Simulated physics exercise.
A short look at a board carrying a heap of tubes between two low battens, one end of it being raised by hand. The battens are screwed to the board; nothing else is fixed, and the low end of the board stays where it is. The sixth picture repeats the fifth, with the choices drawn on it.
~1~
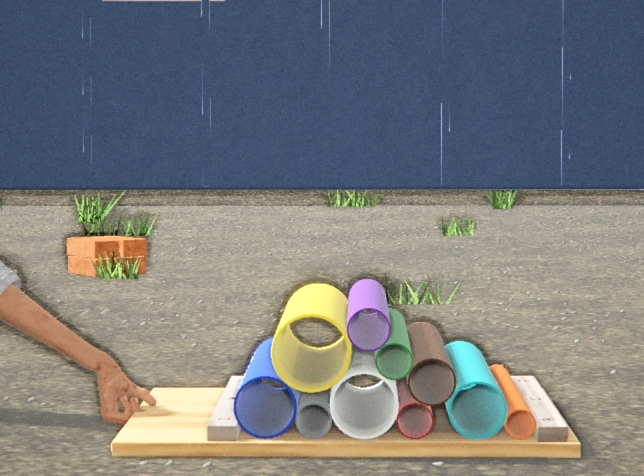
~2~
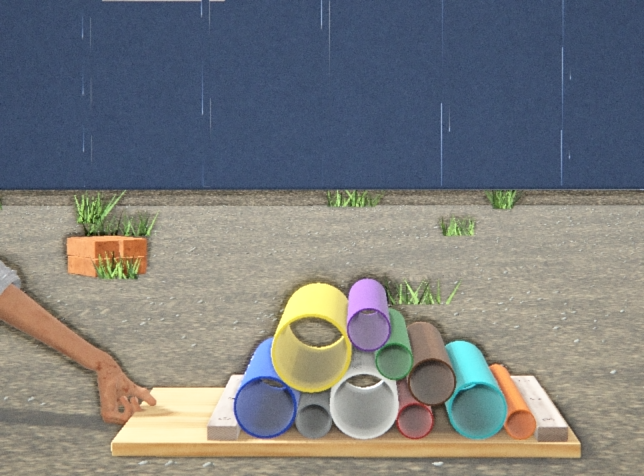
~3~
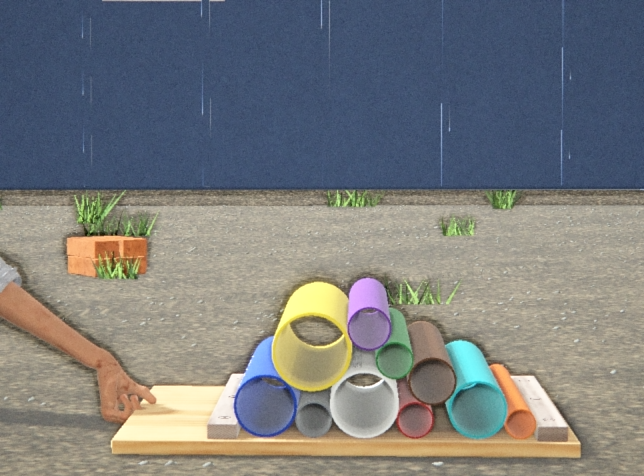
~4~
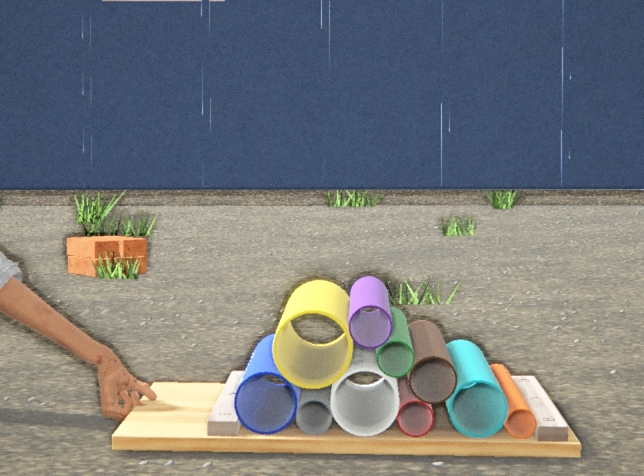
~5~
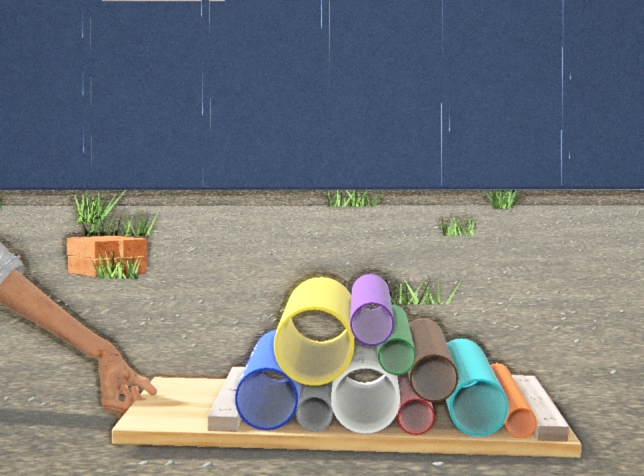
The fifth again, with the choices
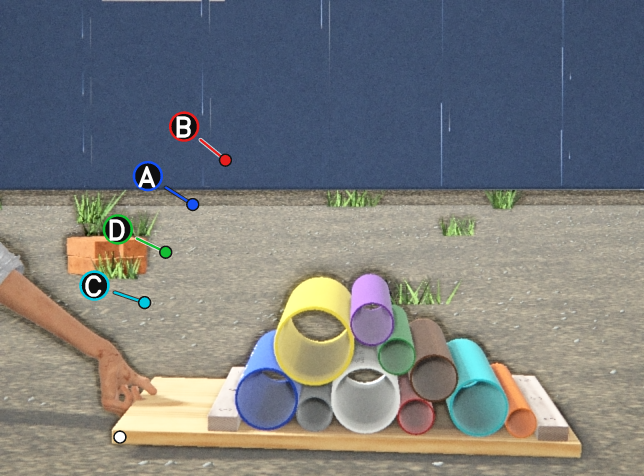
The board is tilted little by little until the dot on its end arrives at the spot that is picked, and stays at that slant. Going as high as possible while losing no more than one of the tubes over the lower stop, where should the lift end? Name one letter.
No higher than B.
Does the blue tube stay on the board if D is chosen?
Yes, with D.
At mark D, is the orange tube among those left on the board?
Yes.
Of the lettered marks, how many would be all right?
Four of the four.
On the marked copy, A at (193, 204); B at (225, 160); C at (145, 303); D at (166, 252); the white dot at (120, 437).
Following B. Soon after the start, board at 21°.
Later, board at 39°.
In the end, board at 39°, one over the low batten (purple).
As for the rest, A one over the low batten (purple); C none over the low batten; D one over the low batten (purple).
